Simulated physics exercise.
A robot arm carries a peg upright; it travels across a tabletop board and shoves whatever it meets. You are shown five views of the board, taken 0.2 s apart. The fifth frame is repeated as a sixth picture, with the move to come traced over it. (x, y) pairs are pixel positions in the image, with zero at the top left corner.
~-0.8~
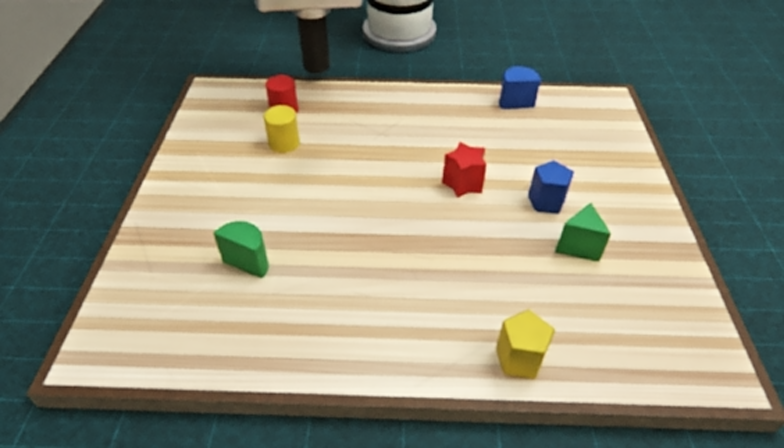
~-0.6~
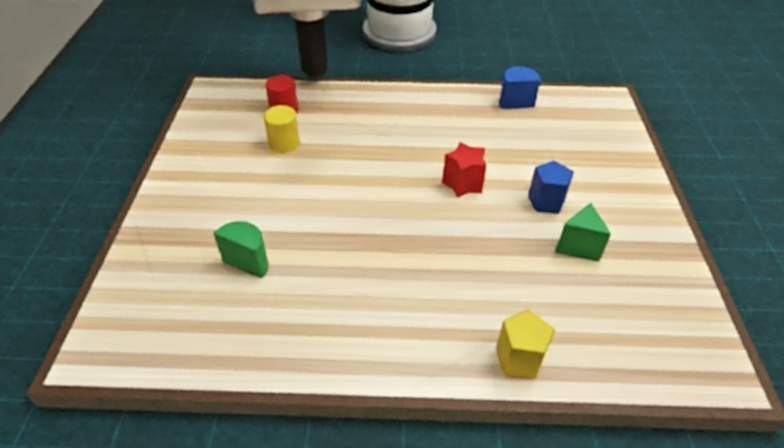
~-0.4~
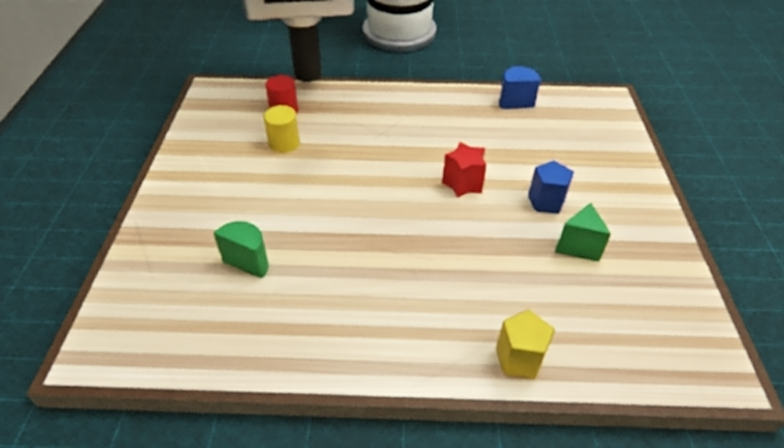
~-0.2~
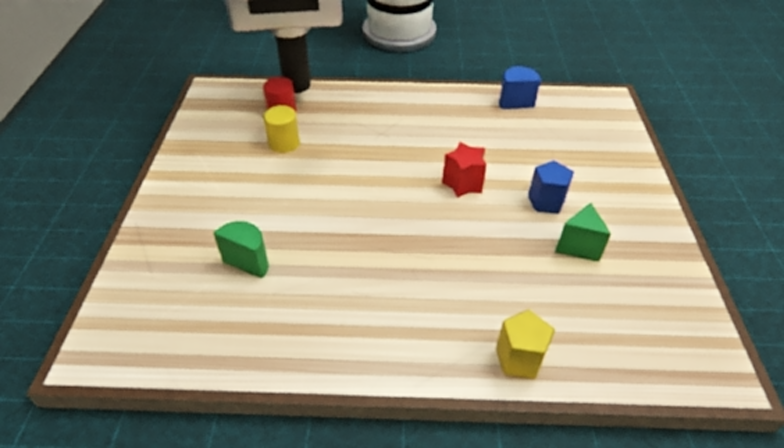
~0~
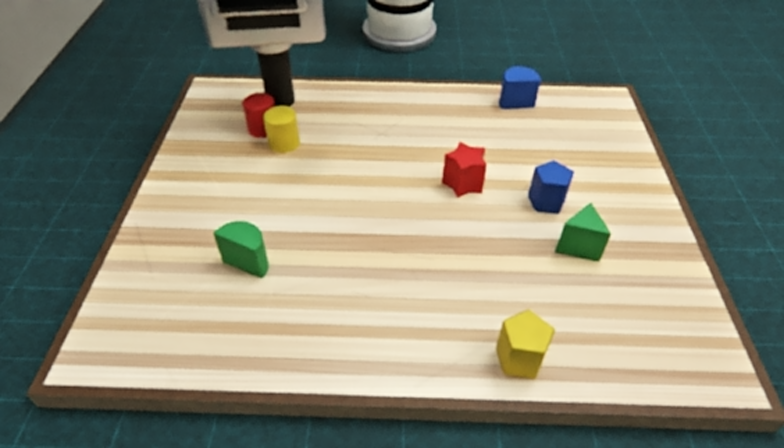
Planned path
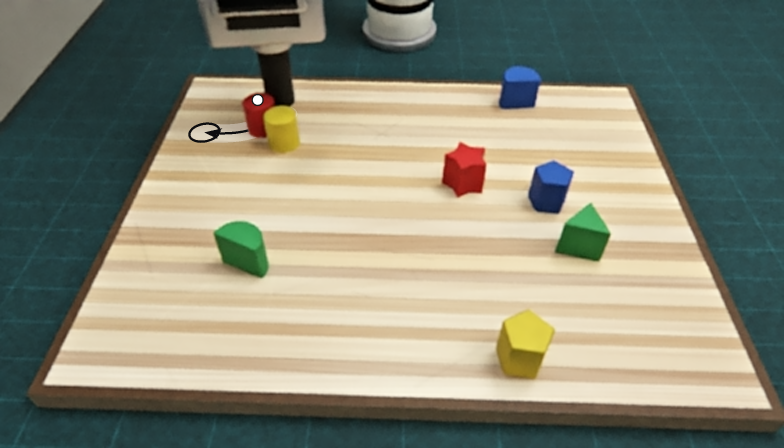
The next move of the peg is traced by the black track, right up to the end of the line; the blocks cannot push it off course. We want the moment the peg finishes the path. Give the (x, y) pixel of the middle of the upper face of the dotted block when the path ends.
I'd say the dotted block ends with its top centre at (218, 123).
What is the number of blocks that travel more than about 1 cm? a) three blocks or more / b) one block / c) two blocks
b: One block.
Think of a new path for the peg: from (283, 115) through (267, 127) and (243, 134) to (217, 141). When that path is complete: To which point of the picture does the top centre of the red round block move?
At the end it should sit near (206, 131).
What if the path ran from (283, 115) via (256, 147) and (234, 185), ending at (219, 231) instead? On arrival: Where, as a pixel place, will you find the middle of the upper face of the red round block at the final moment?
The spot you're after is about (201, 138) in the image.
The drawn path runs from (283, 115) via (261, 126) and (233, 133), ending at (204, 132); the dot is on the red round block.
The first path, step by step. Halfway along, peg at (244, 119); red round block at (226, 120).
At the end, peg at (201, 121); red round block at (218, 123); yellow round block not moved.
